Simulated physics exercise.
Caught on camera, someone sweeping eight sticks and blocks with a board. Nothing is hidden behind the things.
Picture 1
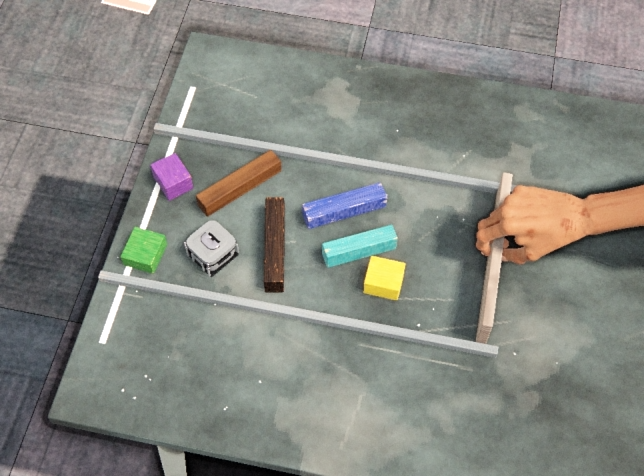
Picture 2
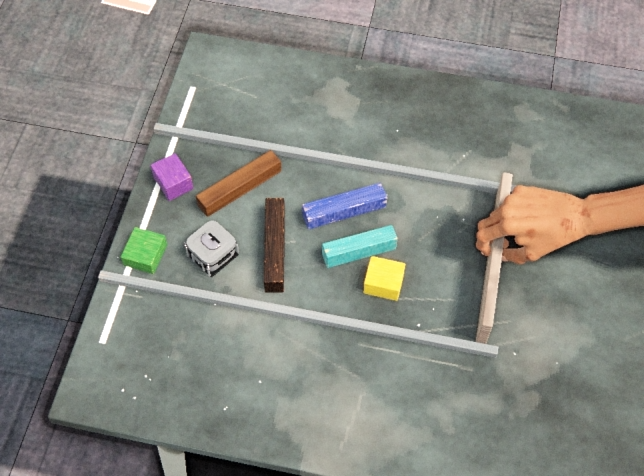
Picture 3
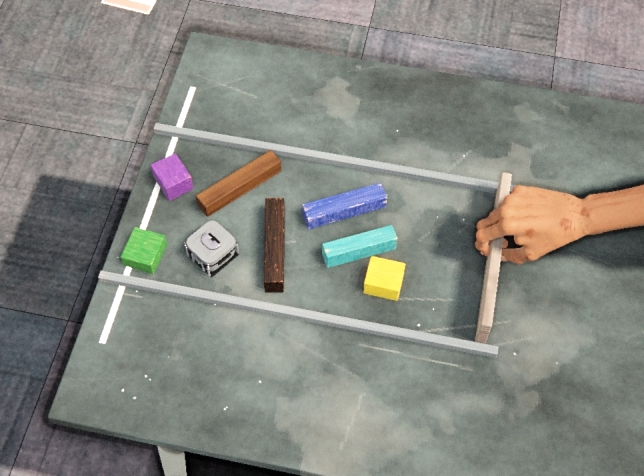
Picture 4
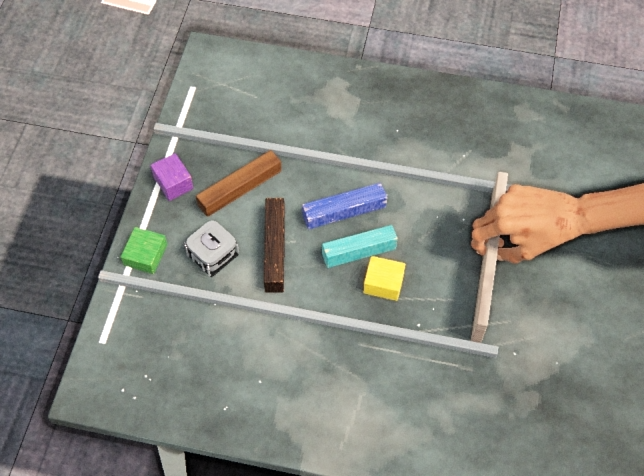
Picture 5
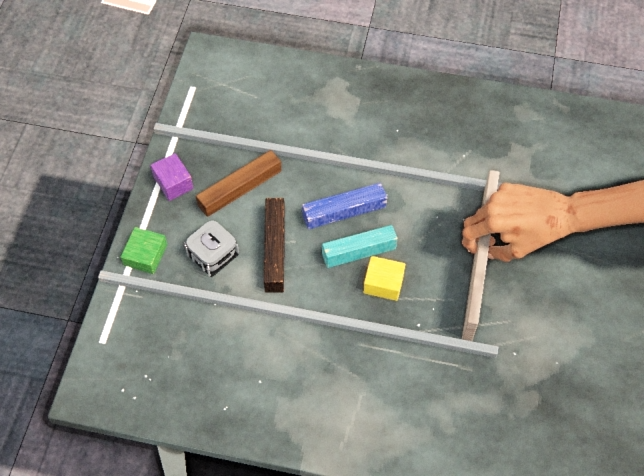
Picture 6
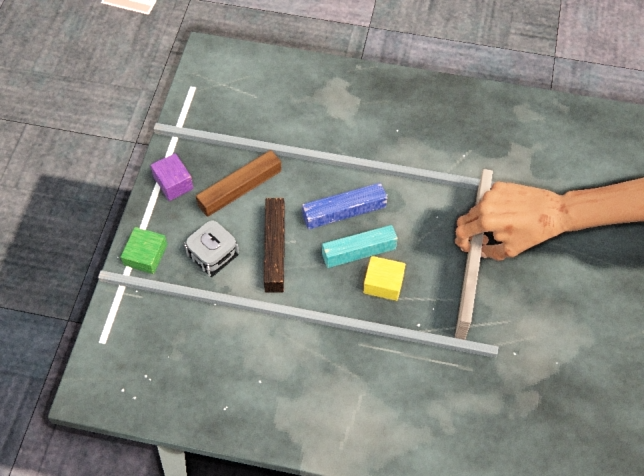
A hand holding still, then sliding a wooden board slightly left between two rails toward scattered coloured blocks and sticks.
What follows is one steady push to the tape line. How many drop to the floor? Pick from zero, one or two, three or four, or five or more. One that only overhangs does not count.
The number that fall off is five or more.
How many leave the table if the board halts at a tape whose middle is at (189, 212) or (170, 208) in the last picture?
The counts: 3 and 4.
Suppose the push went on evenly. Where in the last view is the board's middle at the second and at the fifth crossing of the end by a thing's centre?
First at (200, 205), next at (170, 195).
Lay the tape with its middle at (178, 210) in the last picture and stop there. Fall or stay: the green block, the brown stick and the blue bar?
The green block goes over; the brown stick is kept; the blue bar holds on.
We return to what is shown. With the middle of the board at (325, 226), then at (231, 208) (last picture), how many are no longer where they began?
4 and 8.
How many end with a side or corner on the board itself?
The number is 1.
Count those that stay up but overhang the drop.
The number is 1.
A little later, none off yet; green block at rest near (144, 251); purple block at rest near (172, 177); grey case at rest near (212, 248).
When it is over, the number that fall off is five or more; down, turquoise bar, blue bar, black bar, brown stick, grey case, purple block and green block.
